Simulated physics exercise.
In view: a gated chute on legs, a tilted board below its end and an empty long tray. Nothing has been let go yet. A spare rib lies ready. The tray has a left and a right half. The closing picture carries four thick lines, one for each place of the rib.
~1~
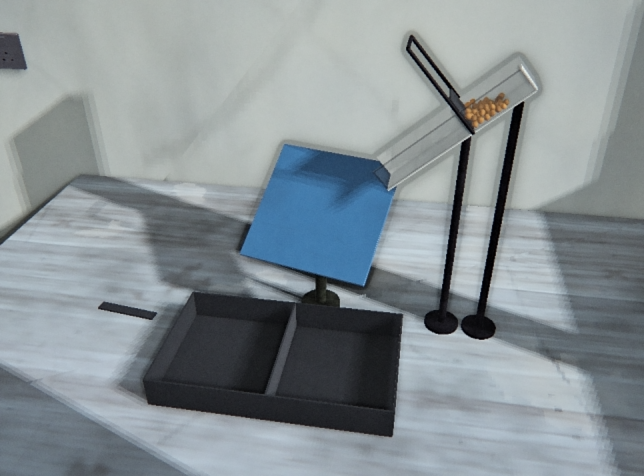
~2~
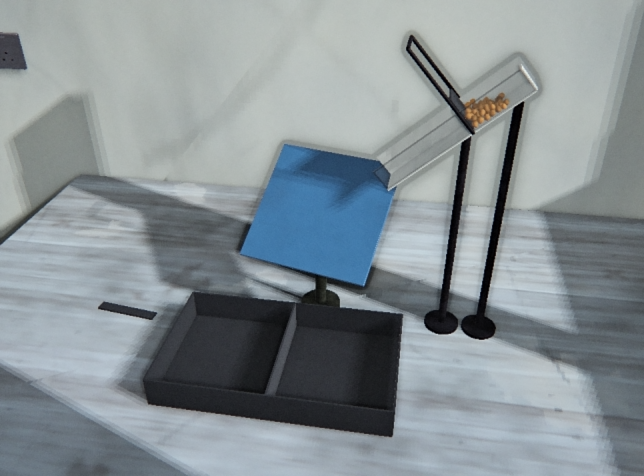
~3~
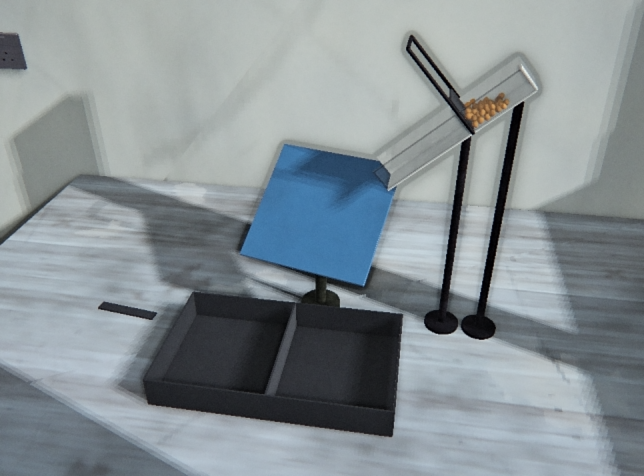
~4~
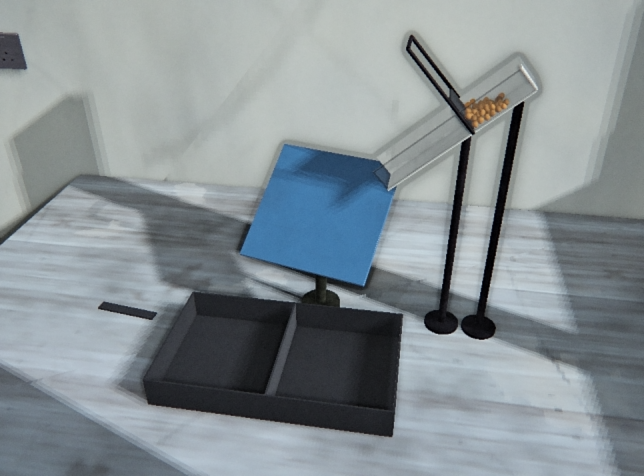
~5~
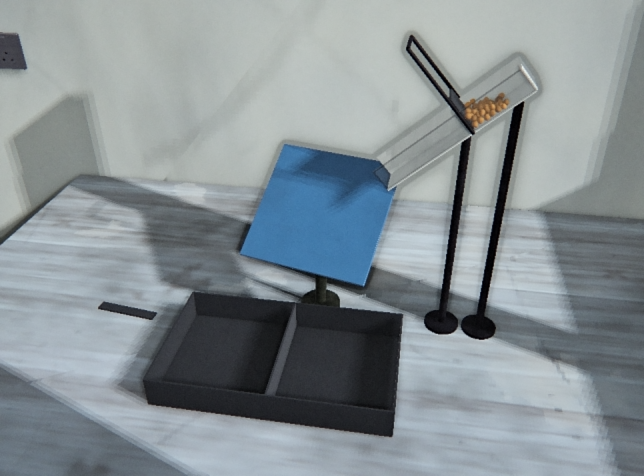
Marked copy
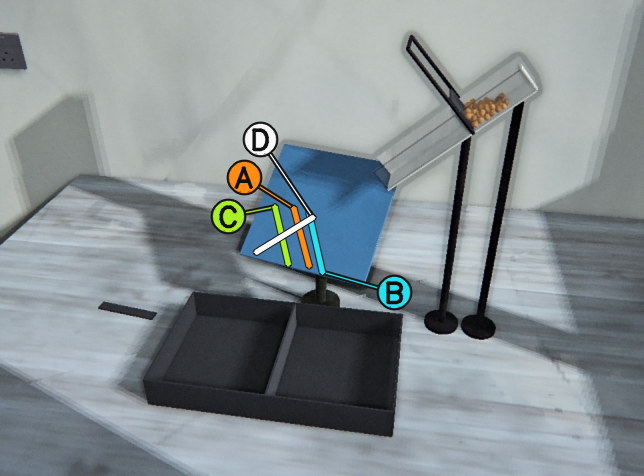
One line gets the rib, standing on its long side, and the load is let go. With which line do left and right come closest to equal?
C beats the others.
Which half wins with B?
Right.
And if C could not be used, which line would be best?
Here it is line D.
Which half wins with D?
More lands on the left.
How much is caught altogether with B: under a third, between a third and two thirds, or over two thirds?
It is over two thirds.
On the marked copy, line A from (293, 208) to (309, 265); line B from (309, 212) to (322, 272); line C from (274, 206) to (288, 264); line D from (312, 217) to (256, 252).
With A, of what is caught, about a tenth in the left half, almost all in the right.
With B, of what is caught, just a few in the left half, almost all in the right.
With C, of what is caught, roughly a third in the left half, roughly two thirds in the right.
With D, of what is caught, the larger part in the left half, roughly a quarter in the right.
